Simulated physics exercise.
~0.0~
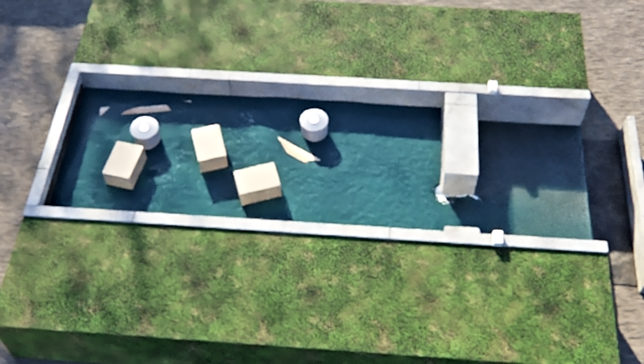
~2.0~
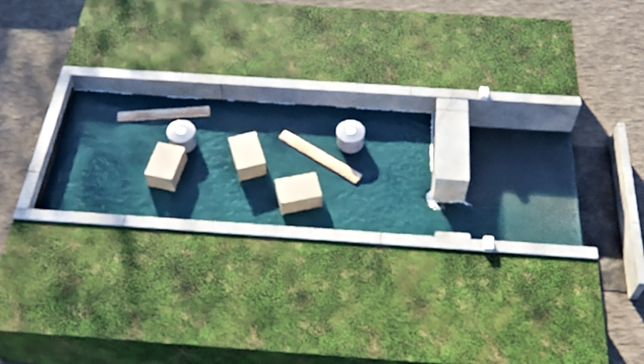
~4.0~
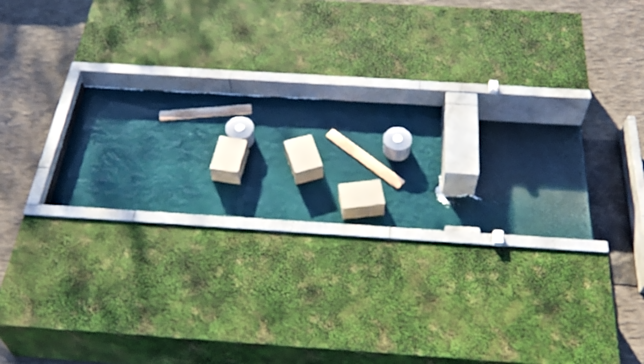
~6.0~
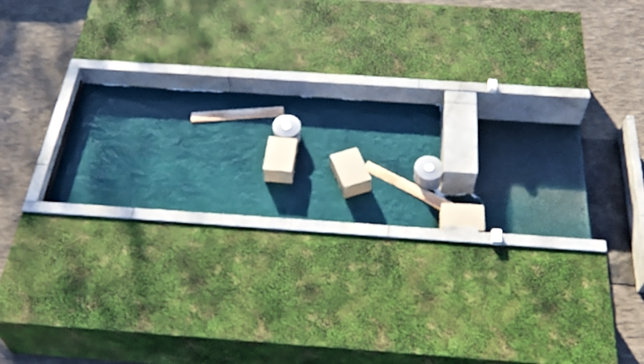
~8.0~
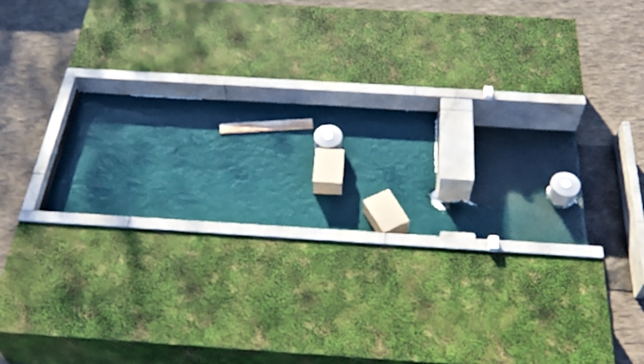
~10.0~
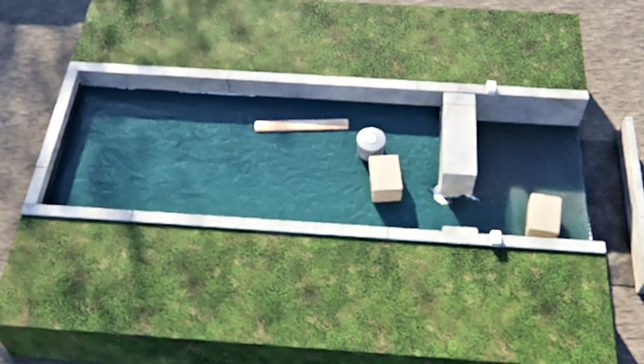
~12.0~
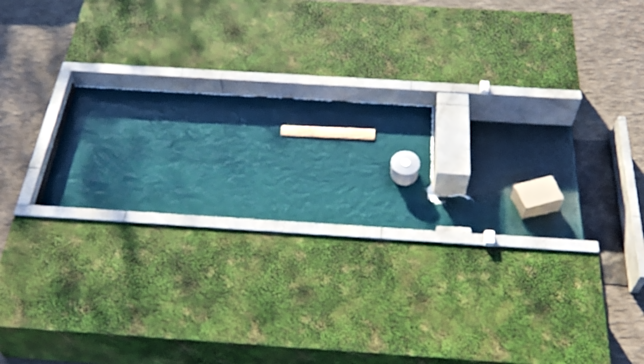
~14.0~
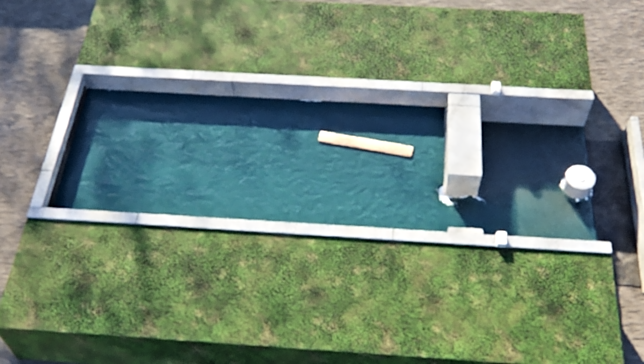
In a walled channel of water between grassy banks, pale blocks, white tubs and wooden planks drifted to the right, passing one after another beyond the crossing slab and out of sight, until one tub sat past it and a single plank still floated short.
